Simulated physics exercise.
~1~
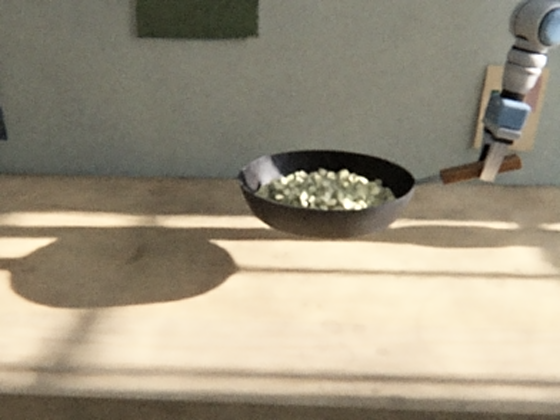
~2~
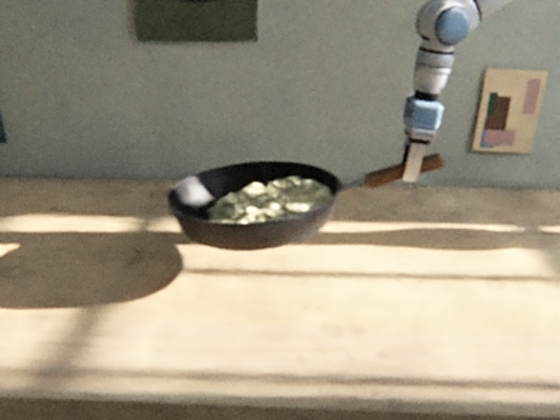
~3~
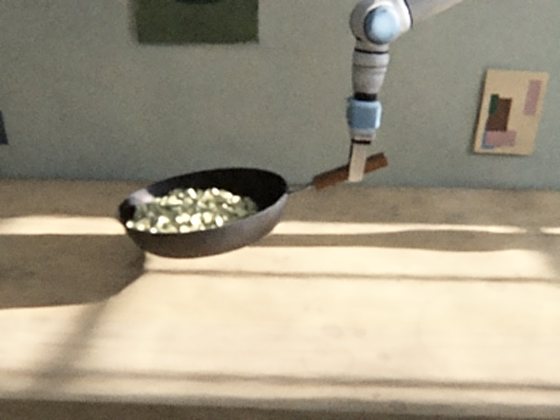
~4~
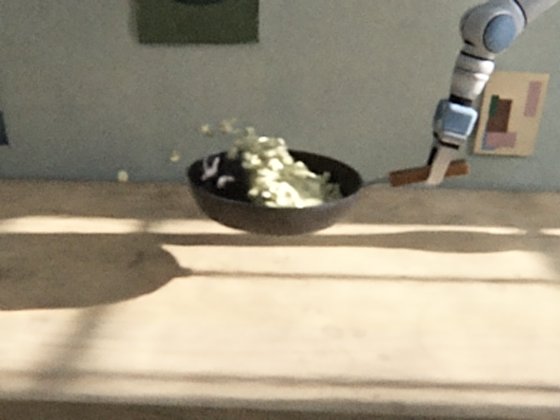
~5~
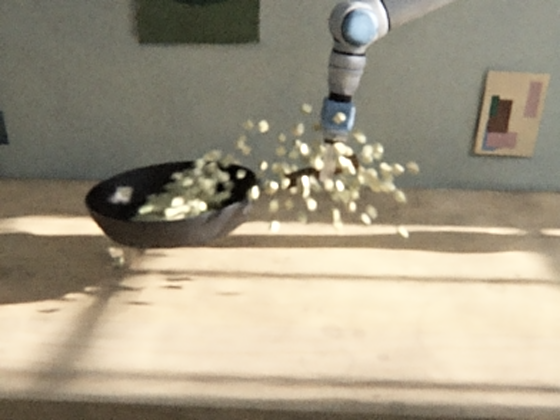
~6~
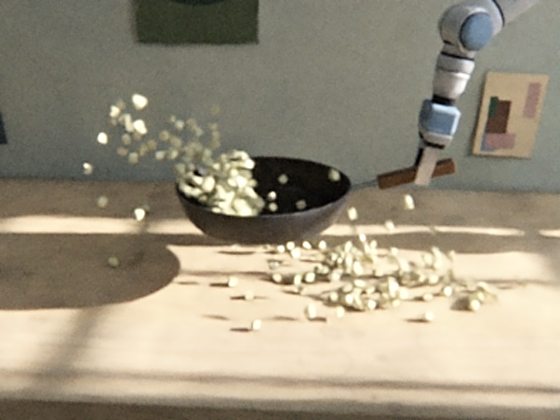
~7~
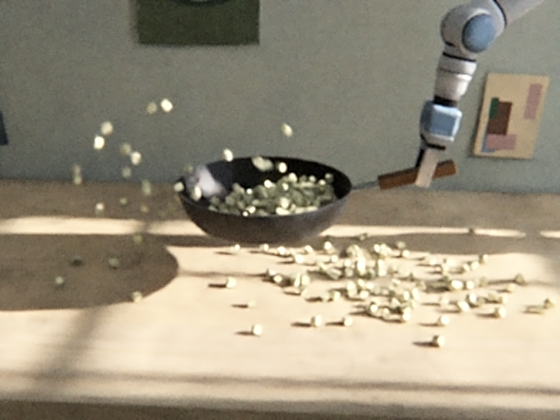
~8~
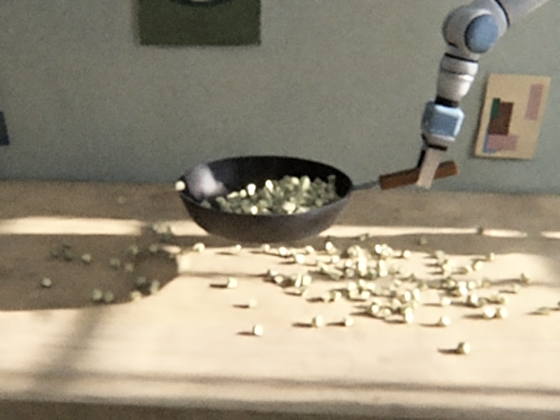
A robot arm jerks a pan left and right, scattering many vegetable pieces onto the table.
